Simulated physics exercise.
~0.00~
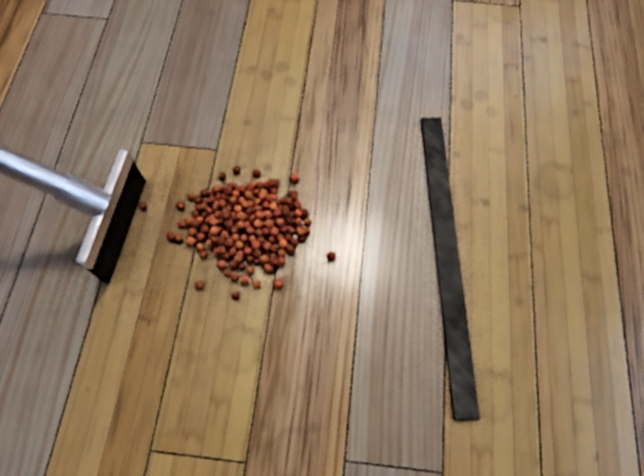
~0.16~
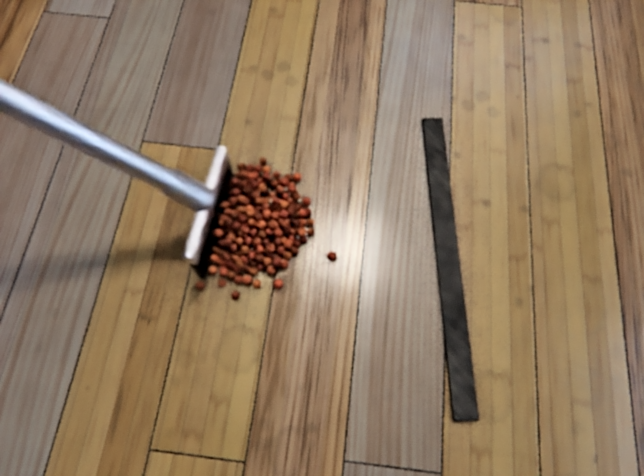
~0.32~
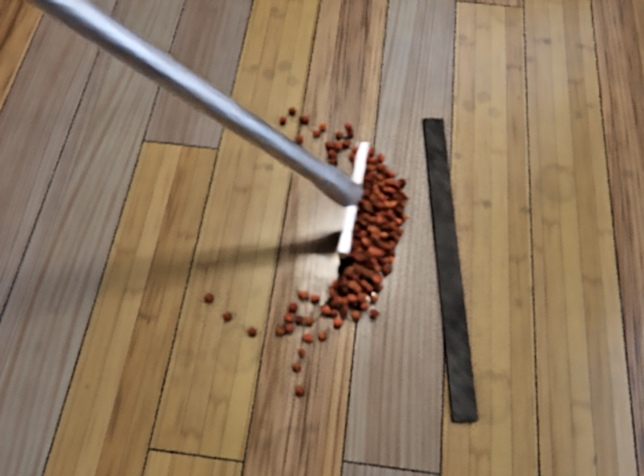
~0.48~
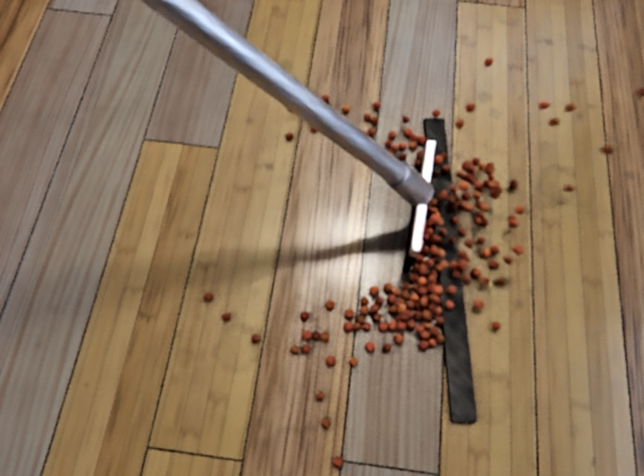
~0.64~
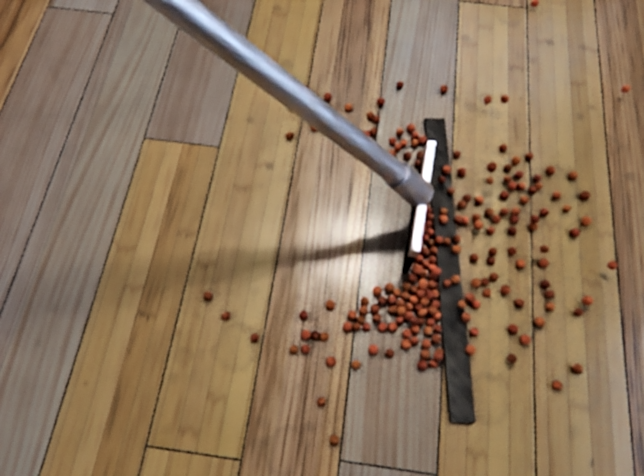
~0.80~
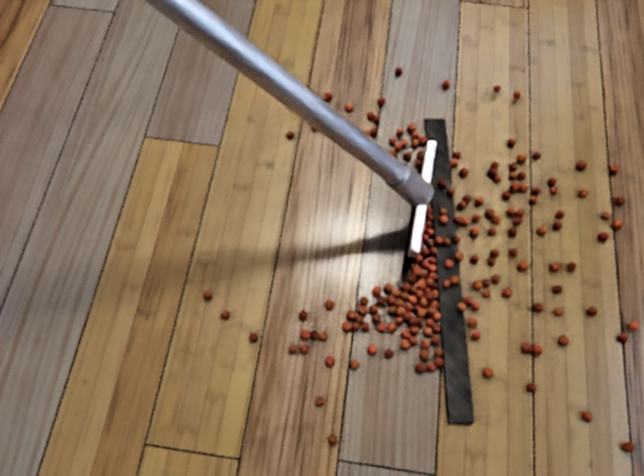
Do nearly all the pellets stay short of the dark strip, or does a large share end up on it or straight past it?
A large share of the pellets ends up on the dark strip or straight past it, though many others lie elsewhere on the floor.
A squeegee pushes reddish pellets rightward to a dark strip and stops as many scatter beyond.
